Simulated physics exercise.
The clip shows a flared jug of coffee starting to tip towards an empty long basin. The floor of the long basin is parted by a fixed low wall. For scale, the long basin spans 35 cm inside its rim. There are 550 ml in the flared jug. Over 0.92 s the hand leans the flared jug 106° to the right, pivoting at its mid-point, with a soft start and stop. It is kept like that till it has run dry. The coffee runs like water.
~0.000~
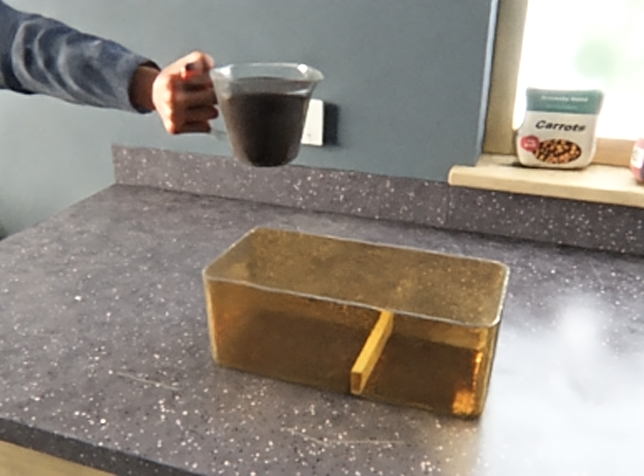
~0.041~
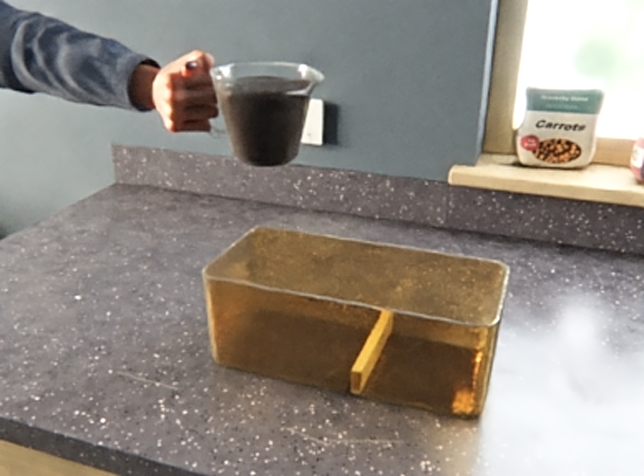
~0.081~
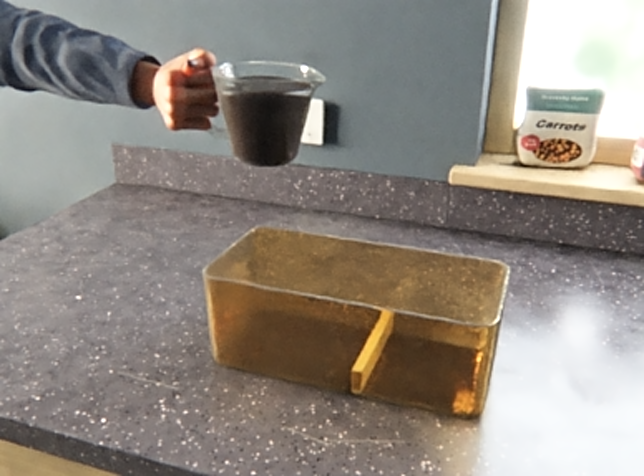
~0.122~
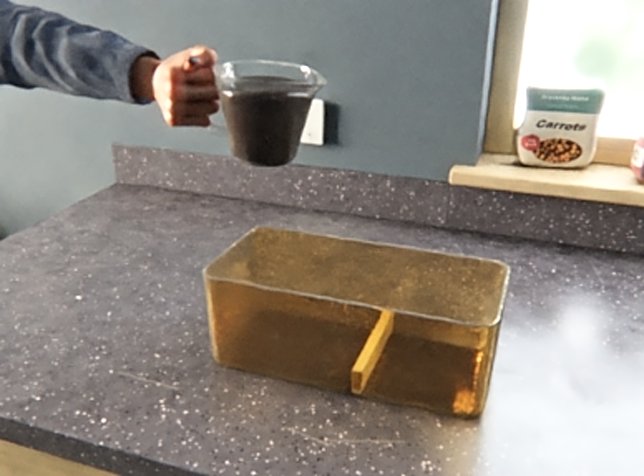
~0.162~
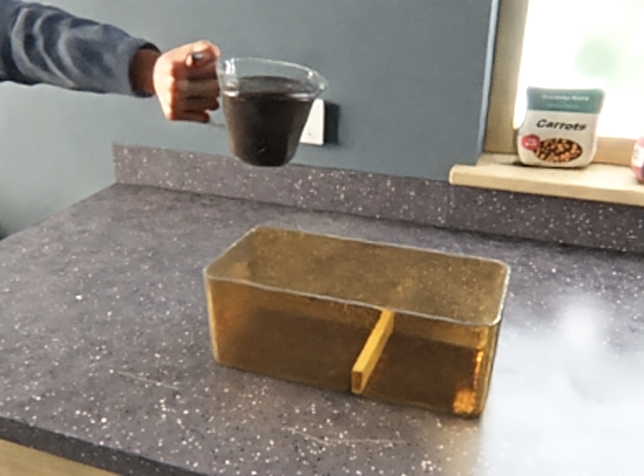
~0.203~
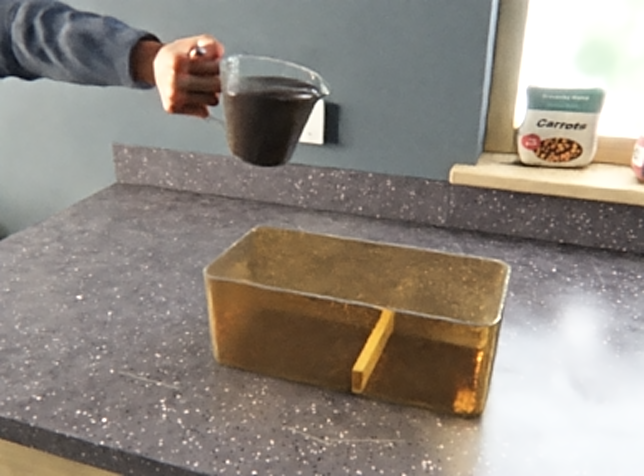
At the start, a hand holds a clear flared jug of dark coffee upright above a grey speckled counter, where an empty amber long basin with a low divider sits. The hand then slowly leans the jug slightly to the right, the coffee staying inside while the basin remains still.
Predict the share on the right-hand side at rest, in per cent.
About 53 per cent.
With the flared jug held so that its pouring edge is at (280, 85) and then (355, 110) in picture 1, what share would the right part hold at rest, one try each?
First 10, then 80 per cent.
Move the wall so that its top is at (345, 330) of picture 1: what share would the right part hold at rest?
In that case some 85 per cent.
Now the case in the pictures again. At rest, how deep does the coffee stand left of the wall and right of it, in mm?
Left about 8 mm, right about 14 mm.
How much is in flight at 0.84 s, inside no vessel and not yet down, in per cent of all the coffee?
About 20 per cent.
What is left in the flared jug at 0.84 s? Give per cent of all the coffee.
About 8 per cent.
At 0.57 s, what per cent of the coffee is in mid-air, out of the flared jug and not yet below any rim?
About 30 per cent.
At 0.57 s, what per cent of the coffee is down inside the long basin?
About 7 per cent.
After 0.57 s the tilt is 72° and 63 per cent is still to pour, 1 is left of the wall and 6 right of it.
After 0.84 s the tilt is 104° and 8 per cent is still to pour, 24 is left of the wall and 48 right of it.
After 1.12 s the tilt is 106° and 0 per cent is still to pour, 47 is left of the wall and 52 right of it.
After 1.42 s the tilt is 106° and 0 per cent is still to pour, 46 is left of the wall and 53 right of it.
In the end 46 per cent lies left of the wall, 53 right of it and 1 outside.
